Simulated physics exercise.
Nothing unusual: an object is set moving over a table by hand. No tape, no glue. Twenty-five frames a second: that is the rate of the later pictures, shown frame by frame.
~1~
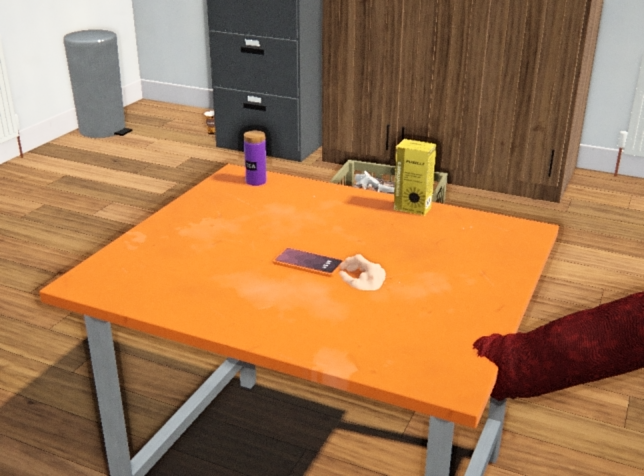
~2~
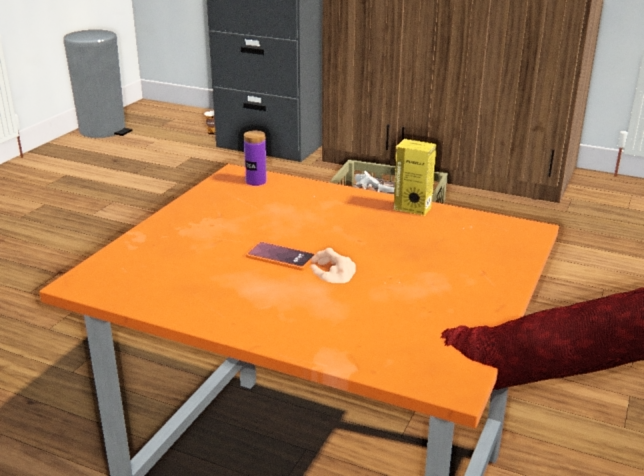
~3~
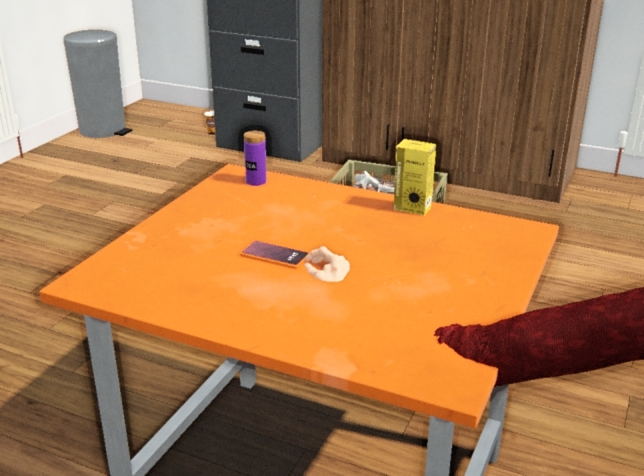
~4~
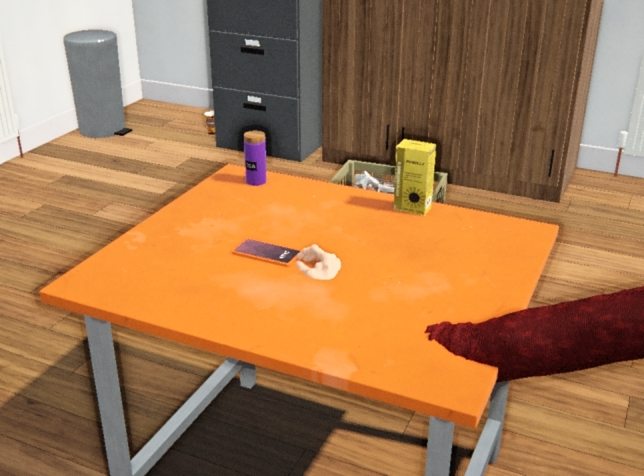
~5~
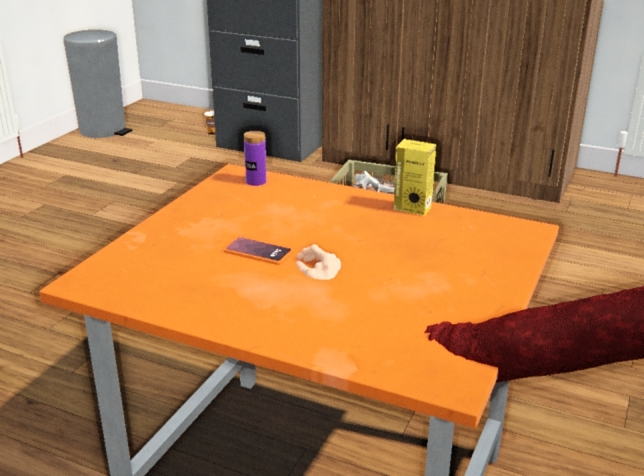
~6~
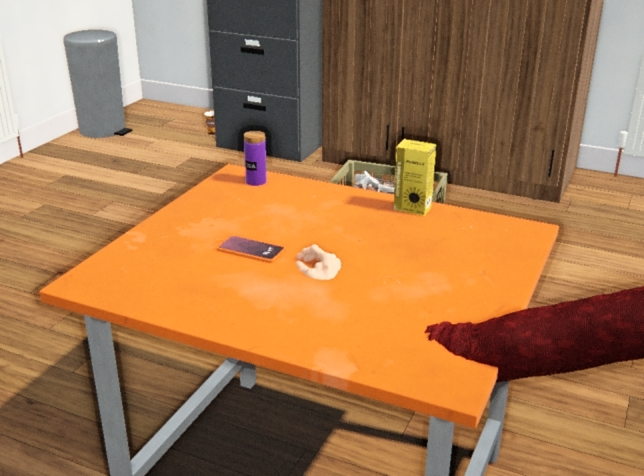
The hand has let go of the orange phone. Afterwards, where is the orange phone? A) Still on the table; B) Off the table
Still on the table.
Then, 0.10 s on from there, orange phone shifted a little near (239, 246).
Then, 0.30 s on from there, orange phone shifted a little near (234, 245).
In the end, moved from the start, orange phone. At the end, from the last picture's camera, orange phone near (234, 245).
